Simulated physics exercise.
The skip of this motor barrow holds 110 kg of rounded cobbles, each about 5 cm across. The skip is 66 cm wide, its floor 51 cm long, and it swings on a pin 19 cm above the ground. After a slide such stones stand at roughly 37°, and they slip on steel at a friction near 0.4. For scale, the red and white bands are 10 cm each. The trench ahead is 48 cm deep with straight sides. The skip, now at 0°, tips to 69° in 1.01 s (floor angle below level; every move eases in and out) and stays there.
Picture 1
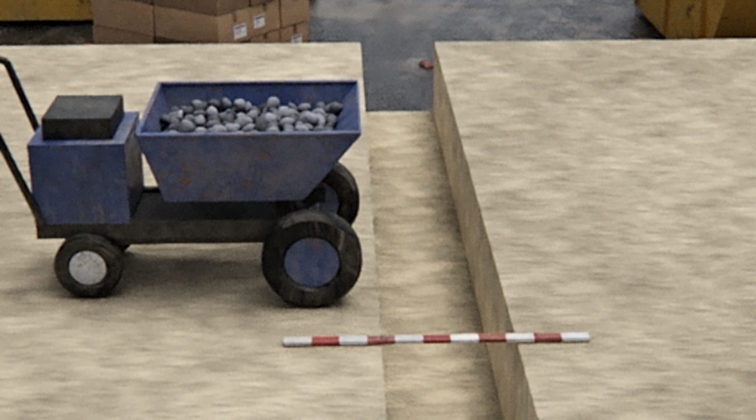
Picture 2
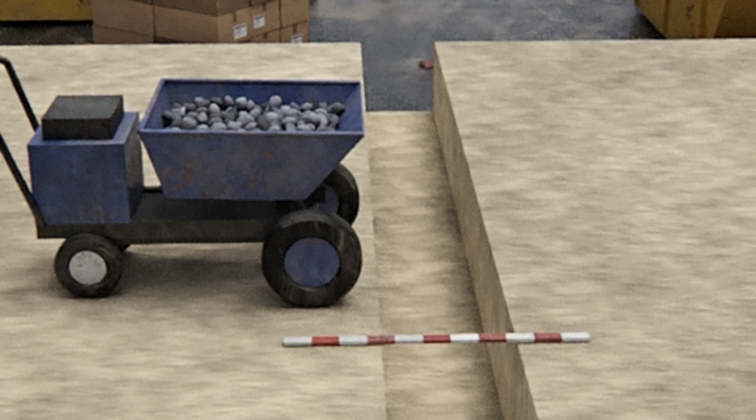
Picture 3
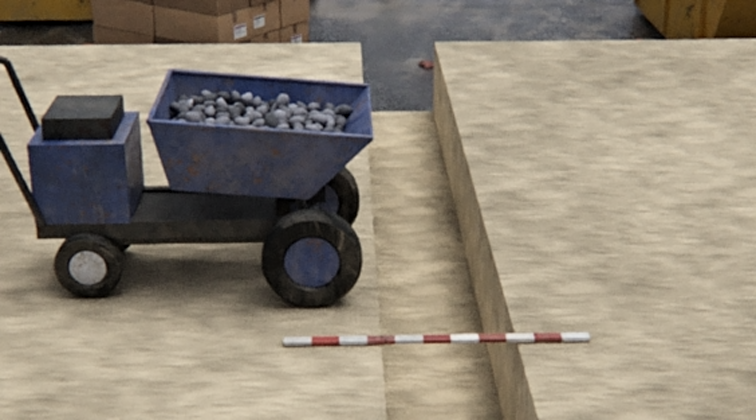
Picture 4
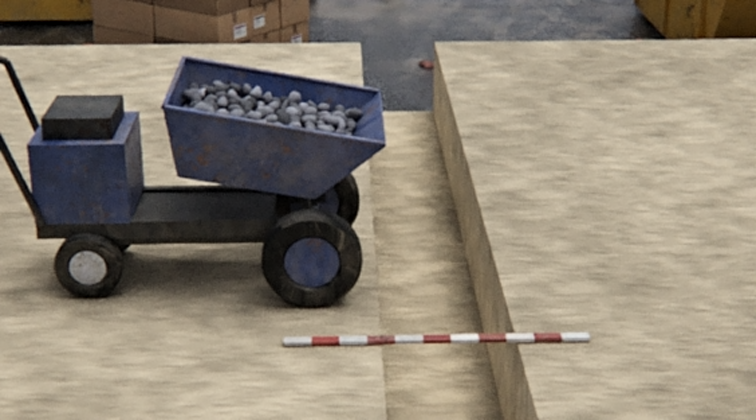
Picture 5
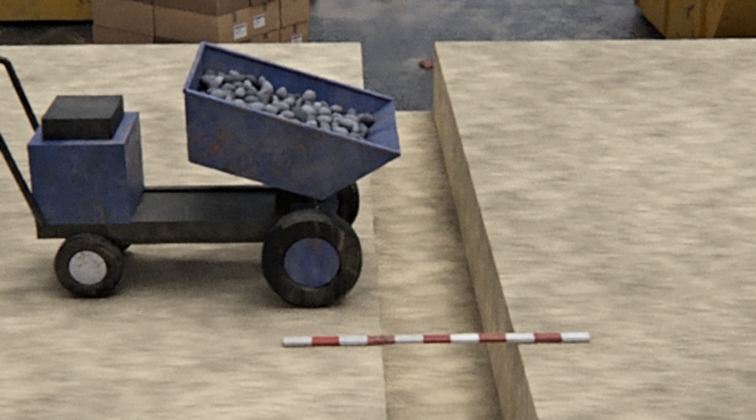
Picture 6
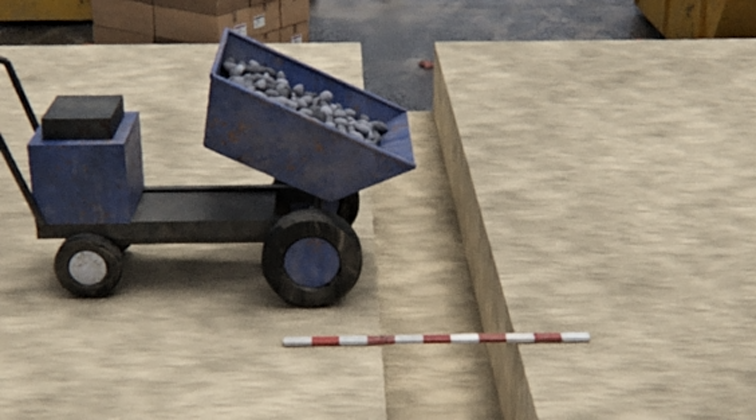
On a pale, flat surface beside a straight-sided trench, a small blue motor barrow stood still while its skip of grey cobbles tilted steadily toward the right, the back end rising well up.
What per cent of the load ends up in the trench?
Close to 60 in a hundred.
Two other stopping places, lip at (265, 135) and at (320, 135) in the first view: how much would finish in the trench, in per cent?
About 100 and 95 per cent.
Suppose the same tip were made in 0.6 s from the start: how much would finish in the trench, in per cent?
Then about 45 per cent.
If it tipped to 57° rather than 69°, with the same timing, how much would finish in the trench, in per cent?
Then about 40 per cent.
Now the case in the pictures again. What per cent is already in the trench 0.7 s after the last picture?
Some 15 per cent.
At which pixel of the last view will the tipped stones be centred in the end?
Their middle is at about (486, 353).
Then, 0.3 s after the last picture the floor is at 58°, 100 % in the skip; the foremost stones are at (435, 199).
Then, 0.7 s after the last picture the floor is at 69°, 73 % in the skip, 15 % in the trench, 12 % past the trench; the foremost stones are at (546, 271).
Then, 1.0 s after the last picture the floor is at 69°, 32 % in the skip, 29 % in the trench, 39 % past the trench; the foremost stones are at (677, 266).
Then, 3.0 s after the last picture the floor is at 69°, 0 % in the skip, 60 % in the trench, 40 % past the trench; the foremost stones are past the picture's edge.
